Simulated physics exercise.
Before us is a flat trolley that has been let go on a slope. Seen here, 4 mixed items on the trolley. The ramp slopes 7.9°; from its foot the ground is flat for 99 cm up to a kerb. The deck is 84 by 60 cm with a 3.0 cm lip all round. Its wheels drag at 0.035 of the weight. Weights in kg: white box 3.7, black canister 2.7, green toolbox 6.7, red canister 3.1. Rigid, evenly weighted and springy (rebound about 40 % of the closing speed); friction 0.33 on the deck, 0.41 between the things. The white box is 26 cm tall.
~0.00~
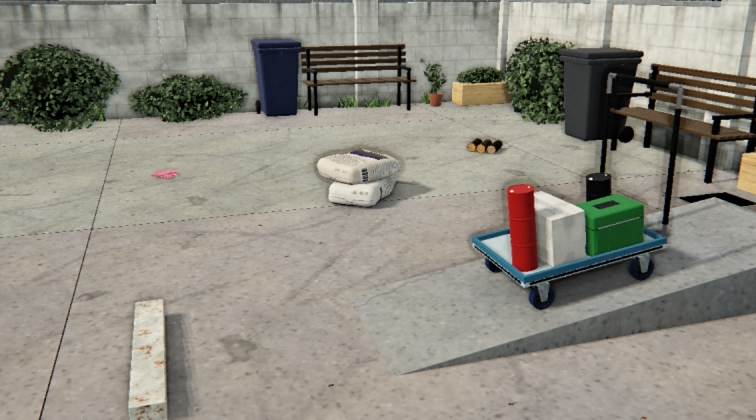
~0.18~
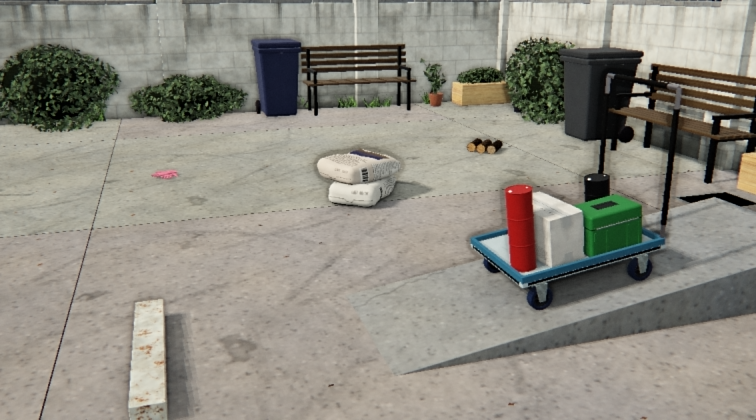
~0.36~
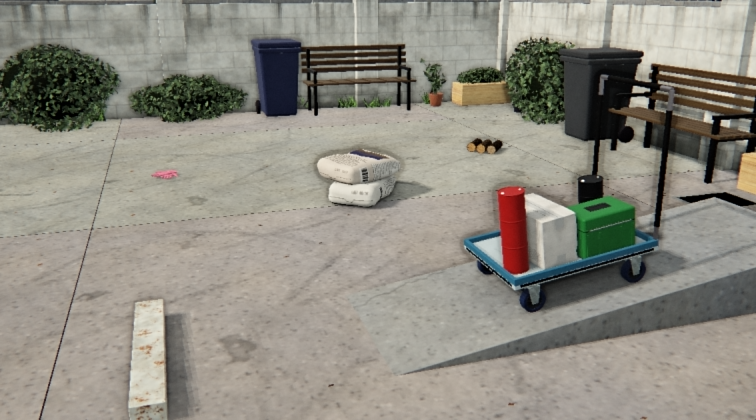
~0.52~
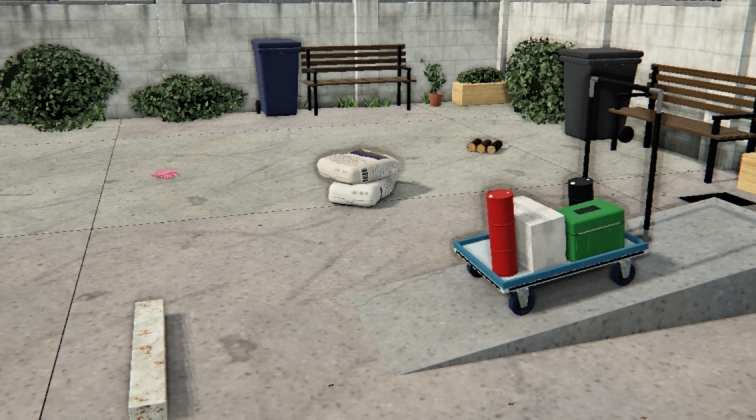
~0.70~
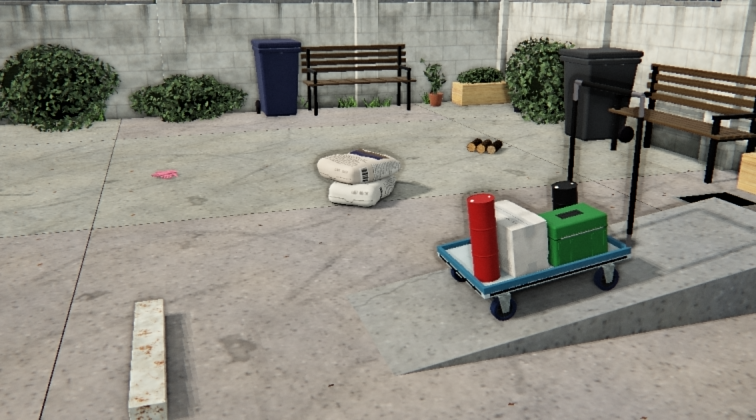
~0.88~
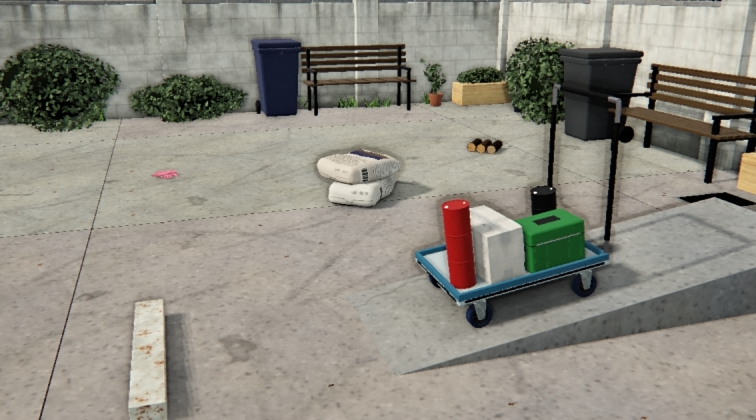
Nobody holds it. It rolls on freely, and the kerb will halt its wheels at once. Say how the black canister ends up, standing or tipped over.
The black canister keeps standing.
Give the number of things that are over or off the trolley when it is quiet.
1 of them.
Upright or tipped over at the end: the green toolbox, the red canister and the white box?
The green toolbox keeps standing; the red canister topples; the white box keeps standing.
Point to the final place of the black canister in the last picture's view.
Around (244, 275).
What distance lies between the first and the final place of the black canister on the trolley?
About 26 cm.
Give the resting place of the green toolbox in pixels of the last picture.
Around (282, 297).
By 1.48 s, 74 cm to the kerb.
By 2.08 s, trolley at the kerb; black canister 7 cm from its spot near (282, 270); red canister rocked 10° off its seat; white box rocked 3° off its seat.
By 2.28 s, trolley at the kerb; black canister 23 cm from its spot near (251, 274); red canister rocked 17° off its seat; green toolbox 4 cm from its spot.
By 3.08 s, trolley at the kerb; red canister now off the trolley; black canister 26 cm from its spot near (244, 275); green toolbox 5 cm from its spot.
When it is over (3.8 s), off the trolley and tipped over, red canister; not toppled but over 10 cm from the start, black canister; the other 2 within 10 cm of the start. End places, in pixels of the last picture, black canister near (244, 275).
